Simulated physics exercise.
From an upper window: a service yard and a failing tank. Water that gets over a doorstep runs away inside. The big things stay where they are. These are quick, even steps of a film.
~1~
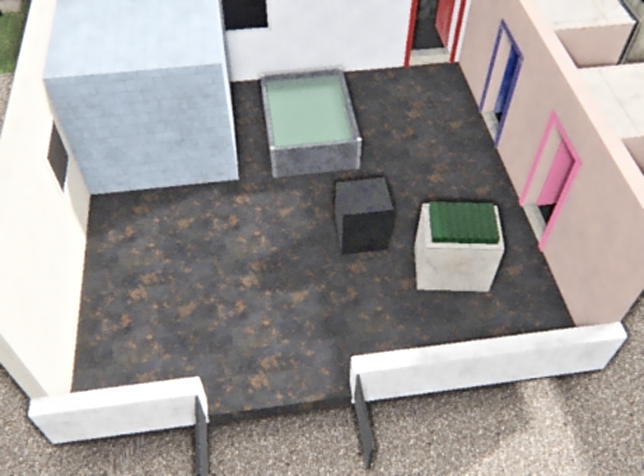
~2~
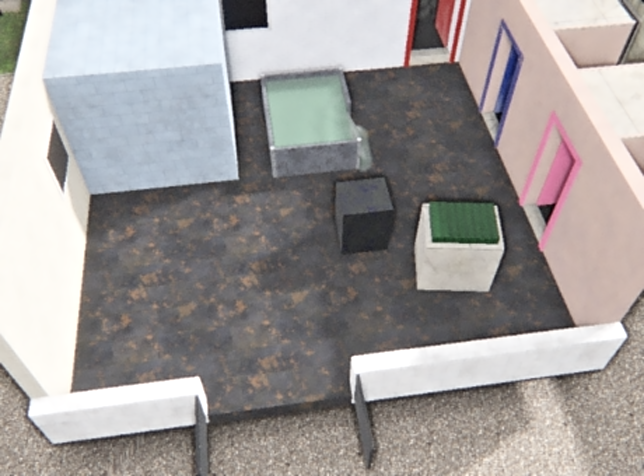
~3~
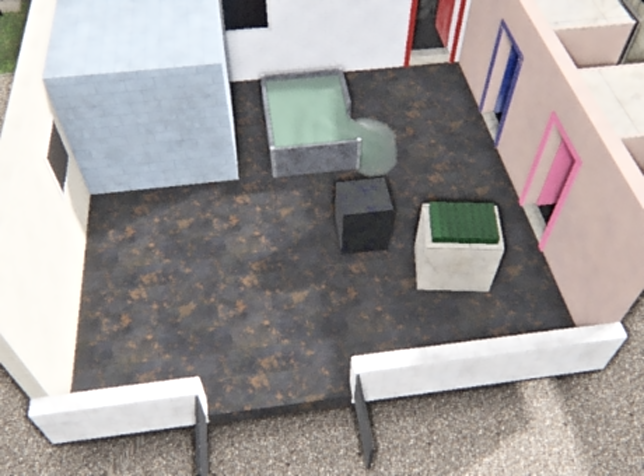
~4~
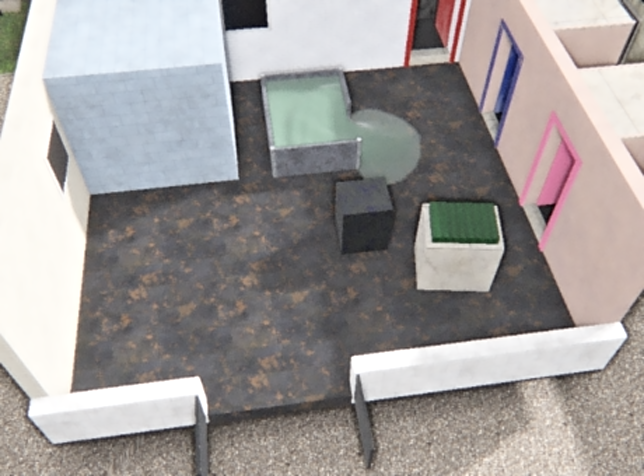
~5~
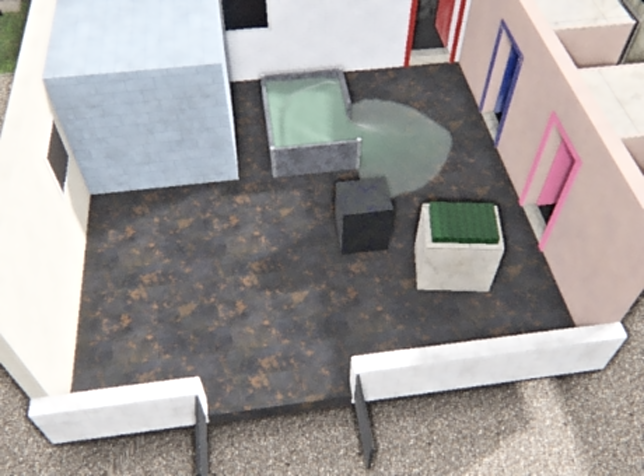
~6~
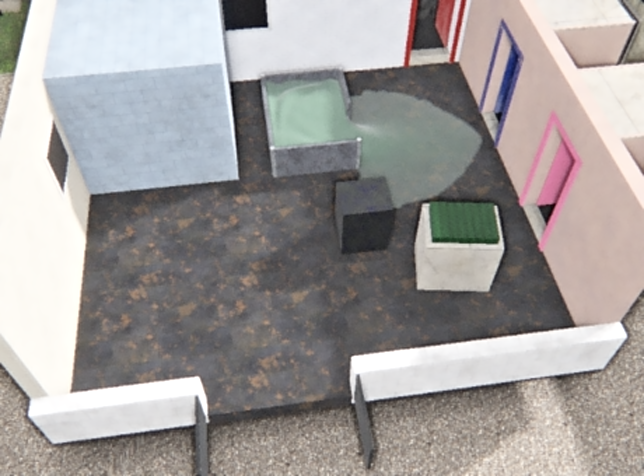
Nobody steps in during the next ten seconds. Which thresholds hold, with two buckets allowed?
In the end: The blue door lets in a lot; the pink door lets in a lot; the red door admits no more than that.
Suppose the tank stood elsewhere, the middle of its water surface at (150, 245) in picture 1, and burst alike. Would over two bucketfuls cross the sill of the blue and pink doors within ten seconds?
One by one: Blue door keeps below it, pink door holds.
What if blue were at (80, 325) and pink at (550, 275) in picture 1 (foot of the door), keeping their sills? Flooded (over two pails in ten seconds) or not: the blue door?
Blue lets less in.
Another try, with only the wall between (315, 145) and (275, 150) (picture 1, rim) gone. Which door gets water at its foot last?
That is the red door.
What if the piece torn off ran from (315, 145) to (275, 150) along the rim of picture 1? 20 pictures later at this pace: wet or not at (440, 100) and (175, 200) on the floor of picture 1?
As listed: No water, clear.
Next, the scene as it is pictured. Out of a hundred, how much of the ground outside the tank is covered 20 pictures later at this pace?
Close to 35 %.
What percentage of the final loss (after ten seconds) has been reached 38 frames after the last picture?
Close to 85 %.
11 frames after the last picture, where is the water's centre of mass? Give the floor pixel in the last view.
Around (366, 145).
A moment on, water covers 20 % of the floor; the blue door over two buckets in, the pink door not reached, the red door not reached.
Next, water covers 25 % of the floor; the blue door far over two buckets in, the pink door under two buckets in, the red door wet at the sill, nothing in.
Then, water covers 35 % of the floor; the blue door far over two buckets in, the pink door over two buckets in, the red door wet at the sill, nothing in.
Later, water covers 55 % of the floor; the blue door far over two buckets in, the pink door over two buckets in, the red door wet at the sill, nothing in.
In the end, water covers 80 % of the floor; the blue door far over two buckets in, the pink door over two buckets in, the red door wet at the sill, nothing in.
